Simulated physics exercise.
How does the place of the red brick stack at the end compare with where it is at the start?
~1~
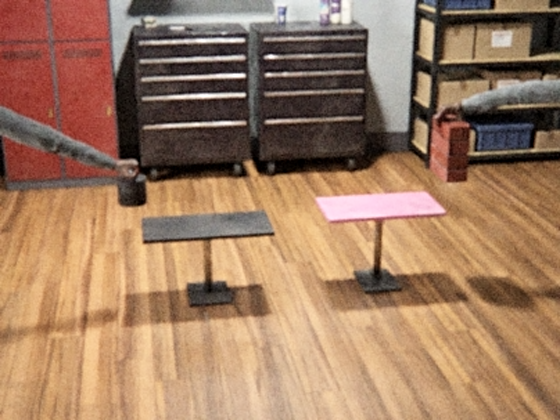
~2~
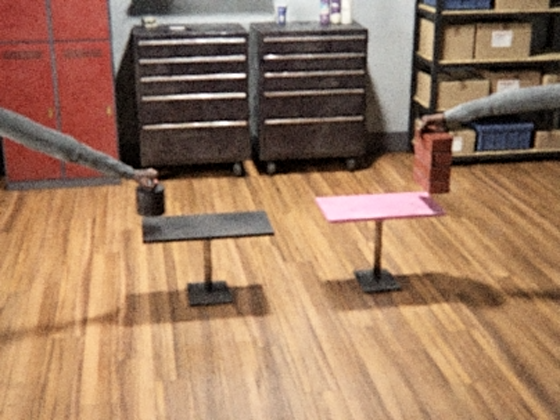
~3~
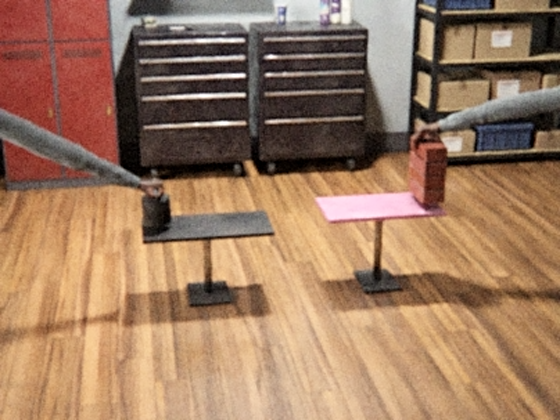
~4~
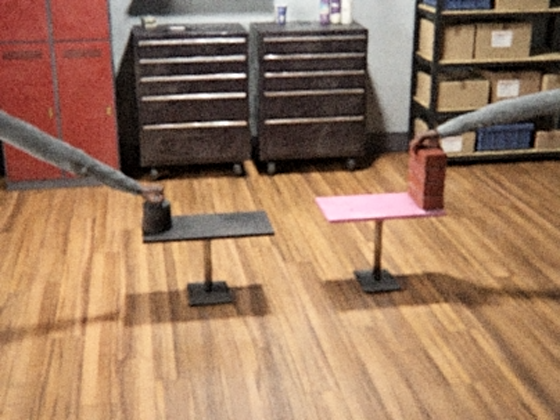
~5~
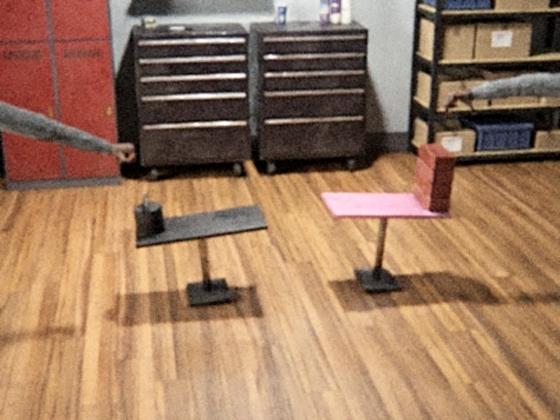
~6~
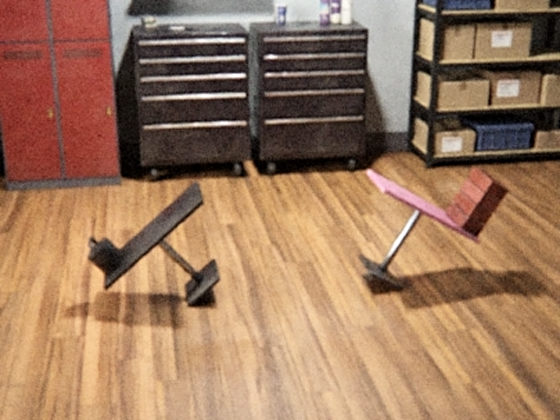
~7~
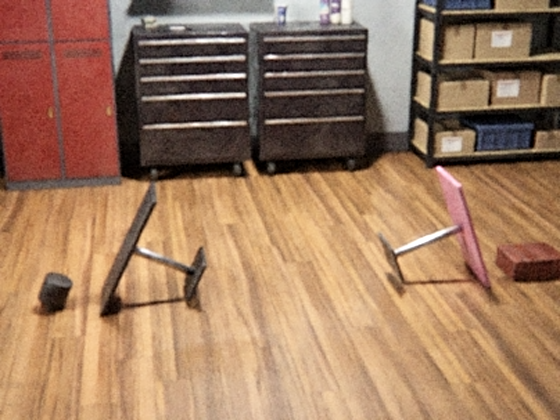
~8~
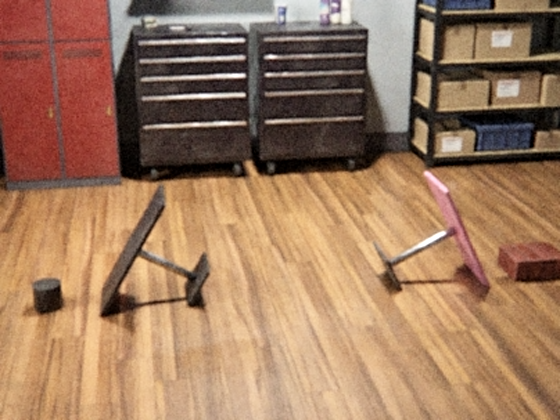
At the start the red brick stack is held in the air by a hand, above and to the right of the pink table. By the end it is lower and farther right, lying on the floor beside the tipped pink table.
